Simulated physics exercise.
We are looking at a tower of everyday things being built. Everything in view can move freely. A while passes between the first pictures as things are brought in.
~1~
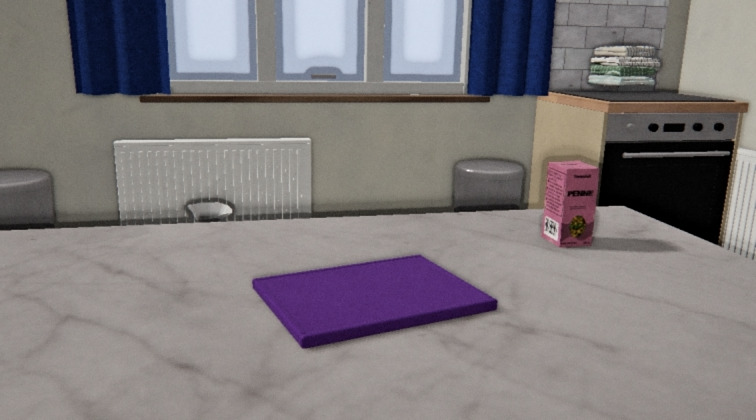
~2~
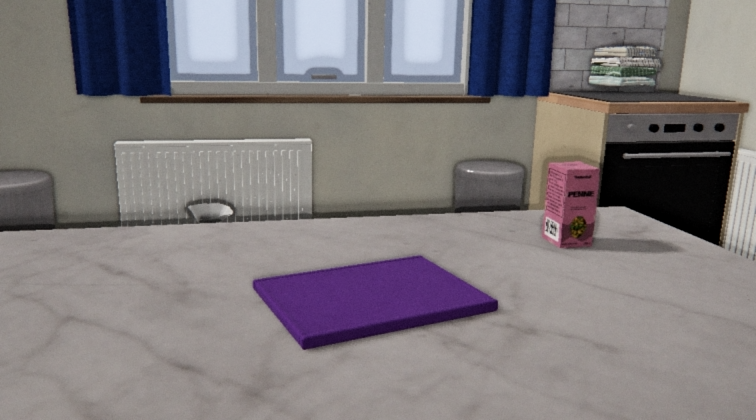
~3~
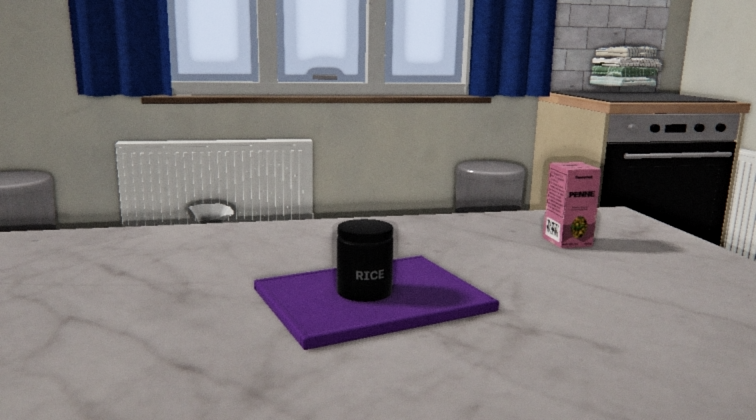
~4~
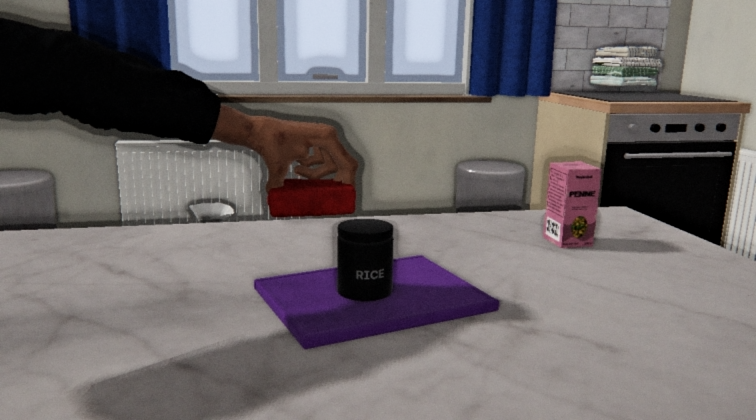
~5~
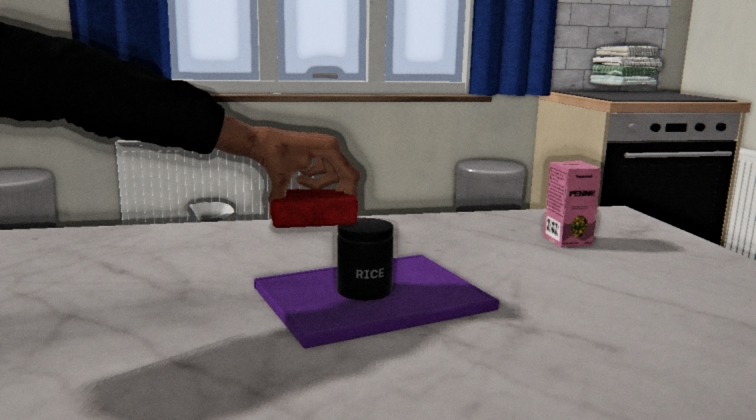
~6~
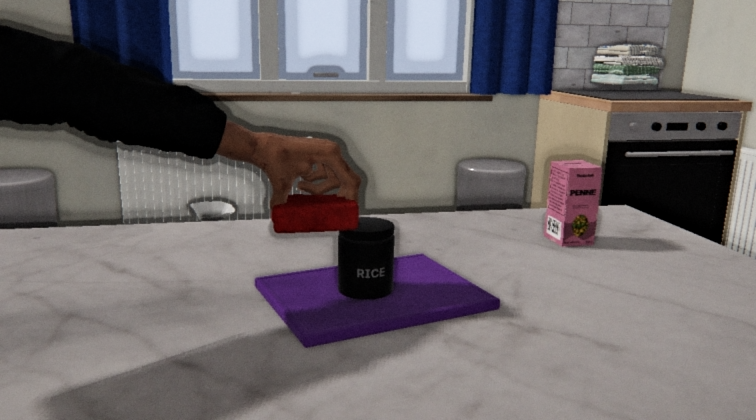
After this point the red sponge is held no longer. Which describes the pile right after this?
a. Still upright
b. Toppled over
The answer is b.
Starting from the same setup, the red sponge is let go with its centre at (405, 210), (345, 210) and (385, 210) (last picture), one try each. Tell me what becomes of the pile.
Attempt one, the pile falls over; attempt two, it survives; attempt three, it survives.
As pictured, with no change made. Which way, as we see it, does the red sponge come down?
As we see it, to our left.
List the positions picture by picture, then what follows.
In the first frame, the last thing is not in view yet.
In the second frame, the last thing is not in view yet; pink carton (570, 204).
In the third frame, the last thing is not in view yet; purple tray (373, 295).
In the fourth frame, on its way; red sponge (311, 196); black jar (365, 258).
In the fifth frame, on its way; red sponge (313, 207); pink carton (571, 204).
In the sixth frame, in place under the hand; red sponge (314, 212); purple tray (374, 293).
Then, 0.30 s past the last view, red sponge now fallen.
Then, 0.90 s past the last view, things are still on the move.
Finally, fallen, red sponge; the other 3 still in place. Final places as the last picture's camera would see them, red sponge near (287, 256). The pile comes apart.
